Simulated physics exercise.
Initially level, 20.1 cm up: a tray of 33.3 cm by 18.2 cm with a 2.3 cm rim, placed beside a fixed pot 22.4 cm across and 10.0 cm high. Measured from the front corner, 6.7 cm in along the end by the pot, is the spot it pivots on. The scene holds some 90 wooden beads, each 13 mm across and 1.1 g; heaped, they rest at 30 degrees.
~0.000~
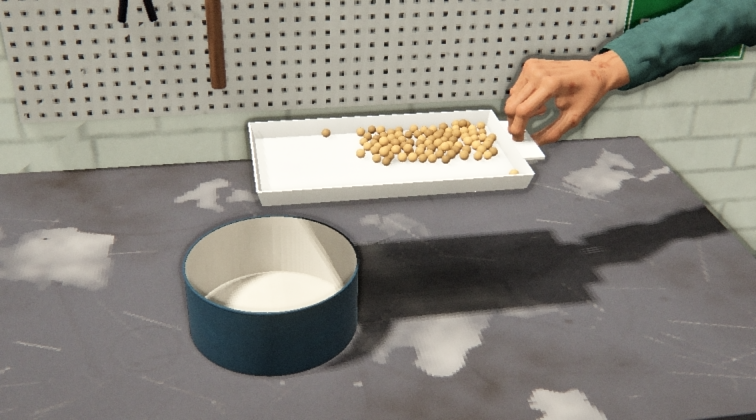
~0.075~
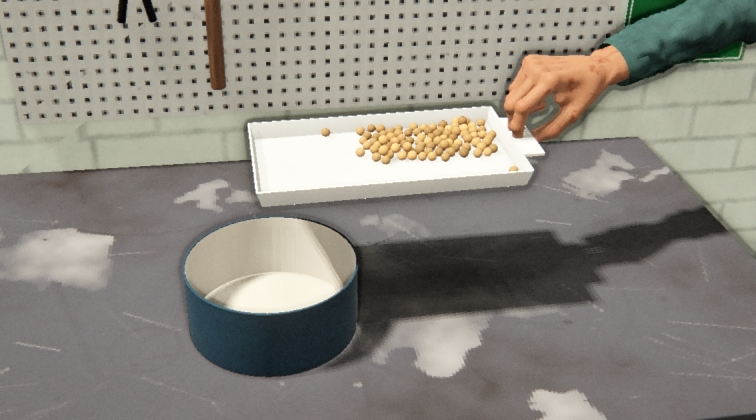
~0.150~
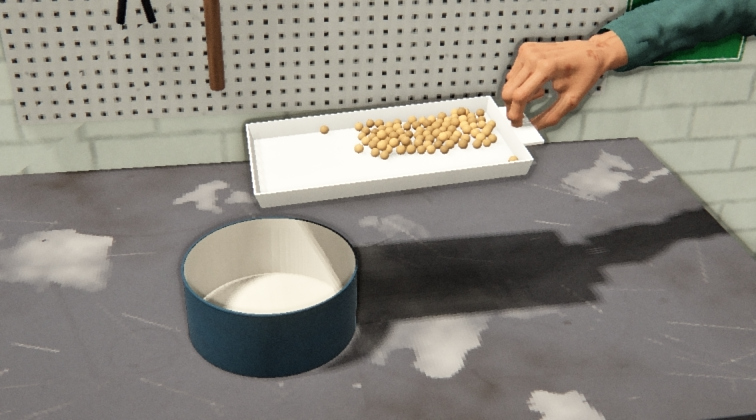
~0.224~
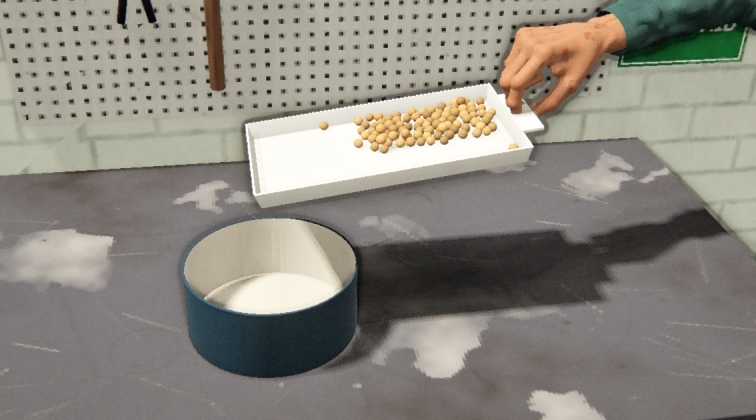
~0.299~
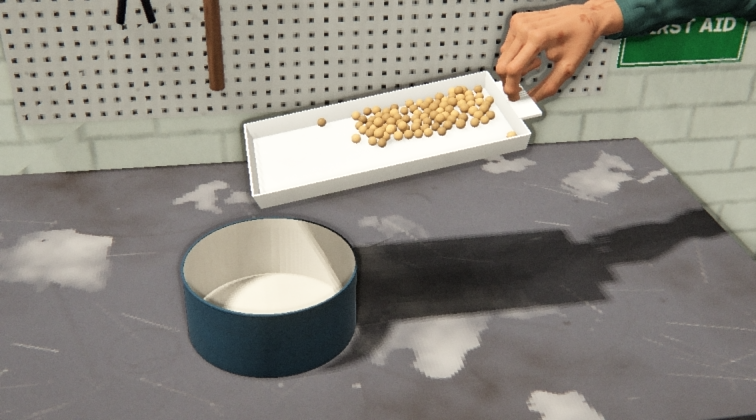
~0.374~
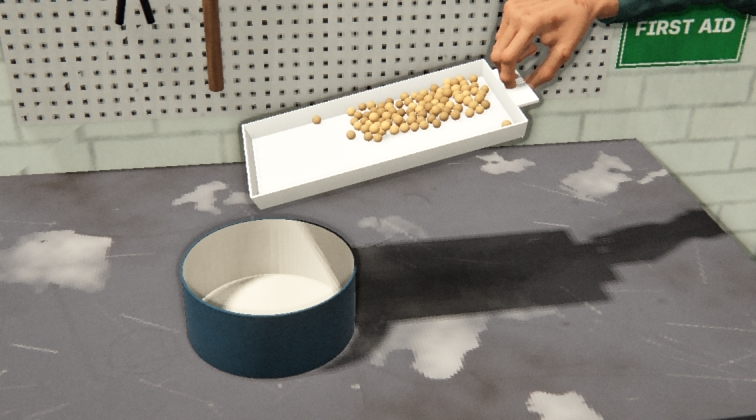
A scratched, patchy grey worktop stands before a pegboard with hanging tools and a pale brick wall, seen from the front and slightly above by a still camera. A dark blue round pot with a white interior sits left of centre, and behind it a hand in a green sleeve holds a white tray of tan beads. The hand lifts the tray's right end, gradually uncovering a green first aid sign, while the beads keep their grouping.
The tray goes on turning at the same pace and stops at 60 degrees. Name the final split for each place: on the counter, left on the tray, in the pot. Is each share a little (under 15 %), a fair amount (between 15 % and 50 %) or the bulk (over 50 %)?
Counter: A little; tray: The bulk; pot: A little.
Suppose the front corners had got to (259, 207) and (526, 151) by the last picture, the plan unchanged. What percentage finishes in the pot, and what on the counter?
You'd end with pot at 5 and counter at 0.
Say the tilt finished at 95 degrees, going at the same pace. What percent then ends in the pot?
In that case, near 70 percent.
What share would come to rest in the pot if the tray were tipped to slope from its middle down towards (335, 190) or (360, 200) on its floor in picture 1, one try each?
That would be close to 5 per cent and then close to 5 per cent.
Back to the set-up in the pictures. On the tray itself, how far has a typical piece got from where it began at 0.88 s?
19 cm.
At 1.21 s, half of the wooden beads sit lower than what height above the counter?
Roughly 22 centimetres.
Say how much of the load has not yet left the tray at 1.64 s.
Reading: Approx. 95%.
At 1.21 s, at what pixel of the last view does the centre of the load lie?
I reckon close to (263, 153).
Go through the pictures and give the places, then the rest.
The first frame shows tray tilt 0 degrees, front corners at (262, 189) and (528, 172); middle of the pieces at (429, 144); pot at (272, 260).
The second frame shows tray tilt 1 degrees, front corners at (262, 190) and (528, 168); middle of the pieces at (428, 142).
The third frame shows tray tilt 4 degrees, front corners at (260, 191) and (527, 158), lowest corner left front; middle of the pieces at (427, 135).
The fourth frame shows tray tilt 7 degrees, front corners at (259, 192) and (527, 145), lowest corner left front; middle of the pieces at (427, 126).
The fifth frame shows tray tilt 10 degrees, front corners at (257, 192) and (524, 132), lowest corner left front; middle of the pieces at (425, 117).
The sixth frame shows tray tilt 14 degrees, front corners at (256, 194) and (521, 120), lowest corner left front; middle of the pieces at (420, 110); pot at (269, 263). The tray's pace is about 45 degrees a second.
After 0.88 s, tilt 36 degrees; the tray holds 100 %, the pot 0 %.
Then, at 1.21 s, tilt 50 degrees; the tray holds 95 %, the pot 0 %.
After 1.64 s, tilt 60 degrees; the tray holds 95 %, the pot 5 %.
In the end, at 2.2 s, counter 0 %, tray 95 %, pot 5 %.
